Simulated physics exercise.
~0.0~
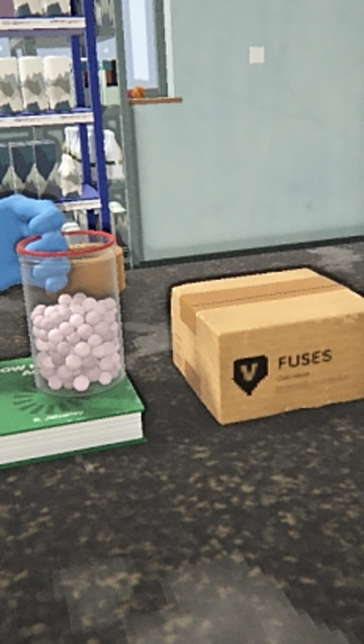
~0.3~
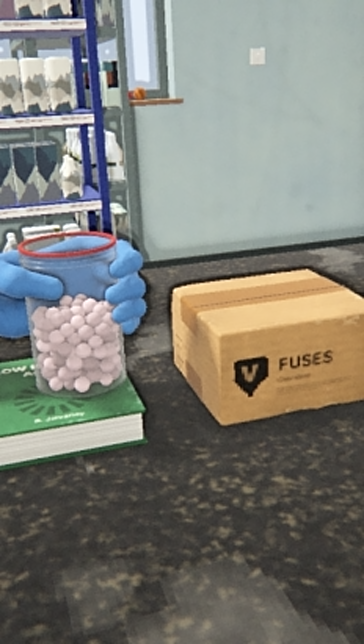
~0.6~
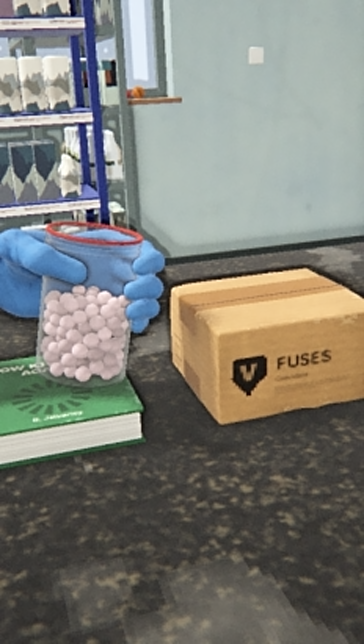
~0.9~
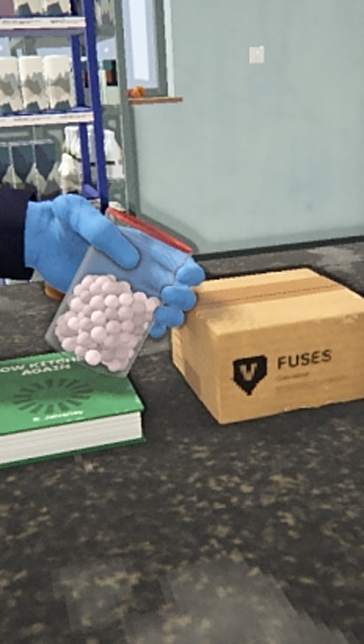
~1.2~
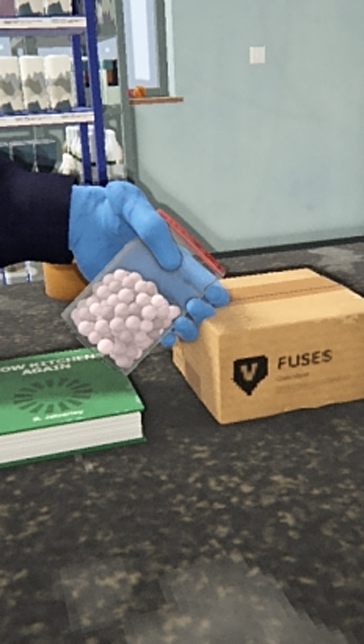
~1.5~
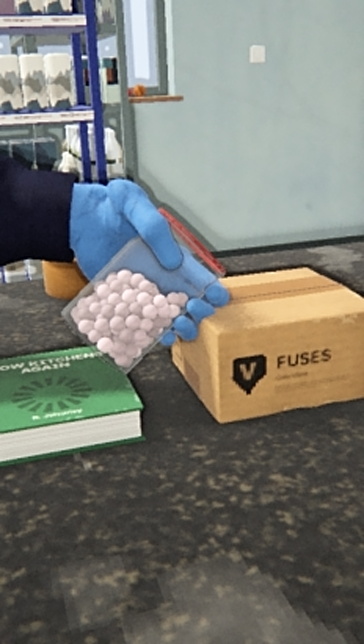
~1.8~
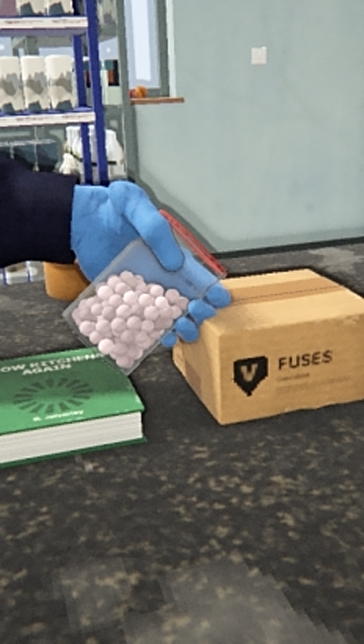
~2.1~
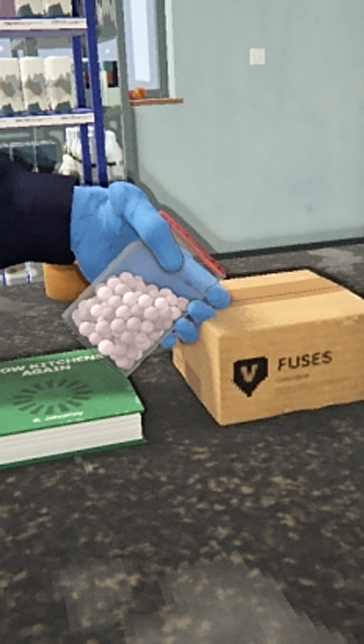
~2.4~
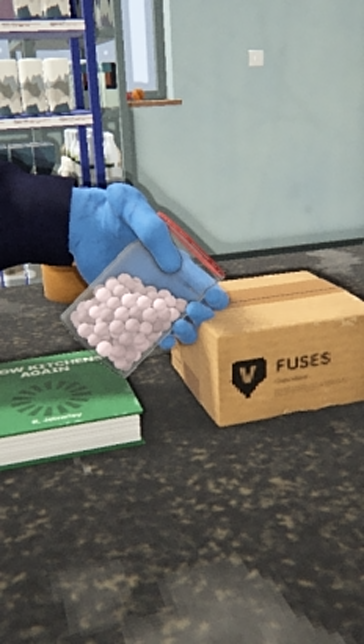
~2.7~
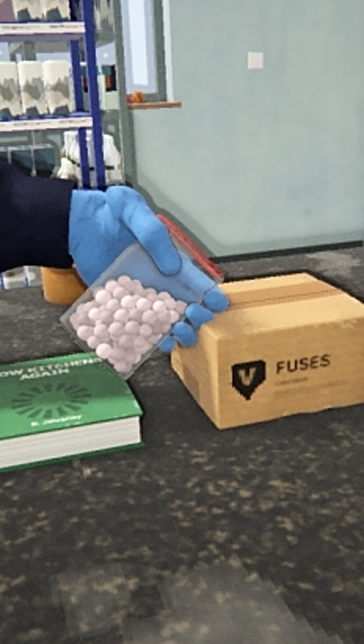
The video shows a blue-gloved hand grasping a clear jar partly filled with pale pink balls, lifting it from a green book and tilting it rightward against a cardboard box. The hand keeps holding the leaning jar there, with all the balls still inside.
